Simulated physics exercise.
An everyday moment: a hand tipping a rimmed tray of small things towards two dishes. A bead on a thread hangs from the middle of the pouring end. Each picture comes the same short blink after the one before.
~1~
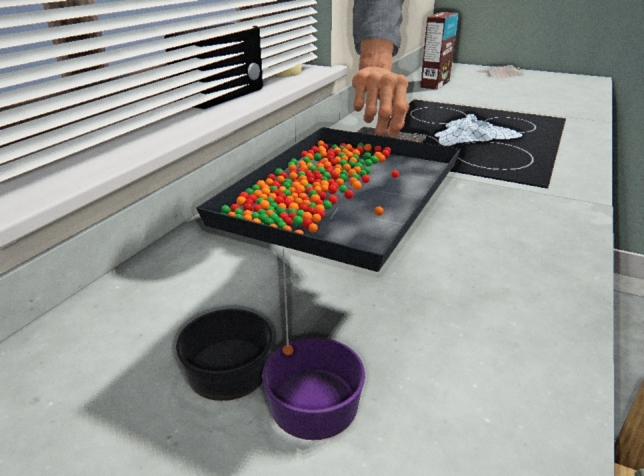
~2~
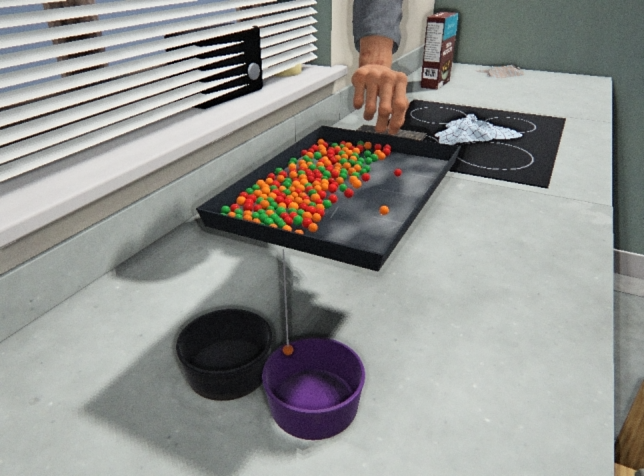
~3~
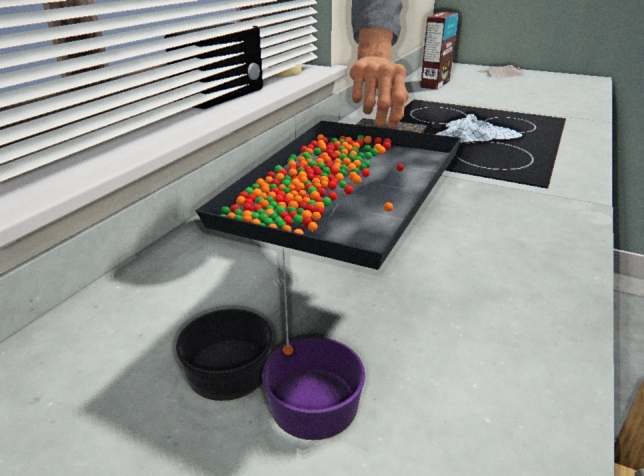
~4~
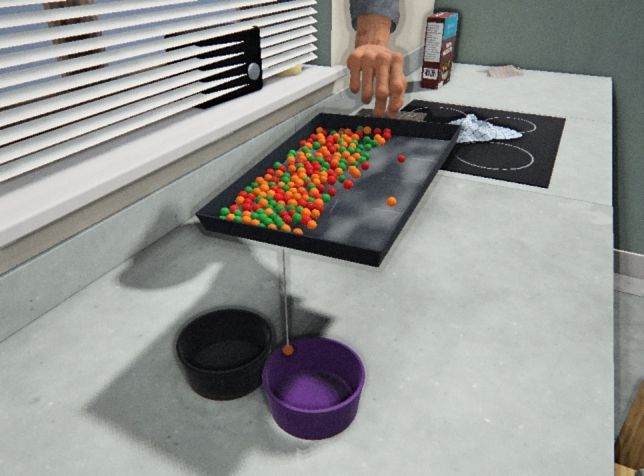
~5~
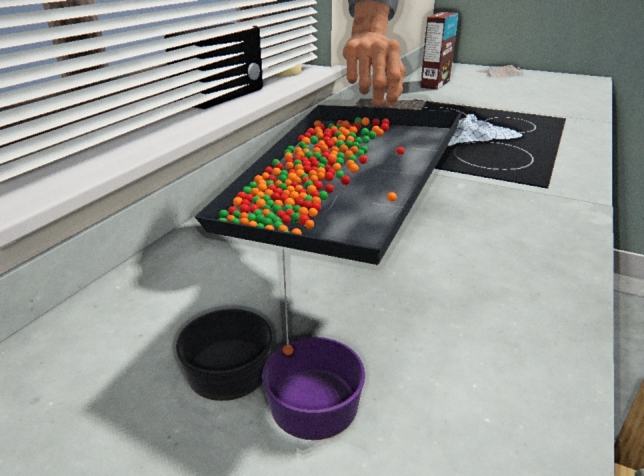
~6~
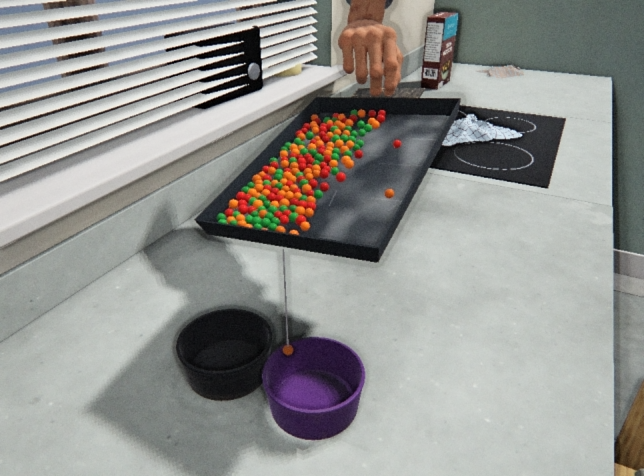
The clip opens on a hand at the far end of a dark rimmed tray of red, orange and green beads, above a black dish and a purple dish. The hand gradually raises the far end, steepening the tray slightly, and then the beads shift a little toward the near left corner.
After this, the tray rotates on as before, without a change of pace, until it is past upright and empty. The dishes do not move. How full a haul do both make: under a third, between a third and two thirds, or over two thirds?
Caught overall: More than two thirds.
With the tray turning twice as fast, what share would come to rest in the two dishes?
Close to 60 per cent.
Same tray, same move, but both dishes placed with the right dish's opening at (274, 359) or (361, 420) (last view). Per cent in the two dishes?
First some 70, then 10 per cent.
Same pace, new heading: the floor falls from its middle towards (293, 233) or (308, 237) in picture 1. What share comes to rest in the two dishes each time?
First some 20, then 20 per cent.
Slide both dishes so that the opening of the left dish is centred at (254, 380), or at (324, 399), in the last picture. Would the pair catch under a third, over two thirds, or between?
First below one third, then under a third.
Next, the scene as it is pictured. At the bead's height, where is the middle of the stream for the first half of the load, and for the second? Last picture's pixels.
At about (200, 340), then at (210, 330).
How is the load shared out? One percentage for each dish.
Left dish near 80 in a hundred; right dish near 0.
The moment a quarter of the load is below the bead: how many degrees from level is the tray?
Near 75 degrees.
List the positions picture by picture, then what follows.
In the first frame, corners of the pouring end at (203, 207) and (379, 251), level; middle of the load at (304, 184), round plastic beads; left dish at (198, 381); right dish at (290, 420); bead on its thread at (288, 350).
In the second frame, corners of the pouring end at (203, 207) and (379, 251), level; middle of the load at (304, 183).
In the third frame, corners of the pouring end at (203, 209) and (378, 249), tipped barely, lowest at the left corner; middle of the load at (304, 181).
In the fourth frame, corners of the pouring end at (202, 212) and (377, 247), tipped a little, lowest at the left corner; middle of the load at (303, 177).
In the fifth frame, corners of the pouring end at (201, 215) and (376, 245), tipped a little, lowest at the left corner; middle of the load at (300, 174).
In the sixth frame, corners of the pouring end at (201, 217) and (374, 243), tipped a little, lowest at the left corner; middle of the load at (295, 172), most on the move; left dish at (198, 381); right dish at (290, 420).
Soon after the last picture, tray tipped steeply; nearly all on the tray; a stray few in the left dish; a small part in the air.
A little later, tray tipped right over; a stray few on the tray; about two thirds in the left dish; about a quarter outside both; a small part in the air.
Later still, tray tipped past a quarter turn; most in the left dish; about a quarter outside both.
By the end, tray tipped past a quarter turn; none in the right dish; most in the left dish; about a quarter outside both.
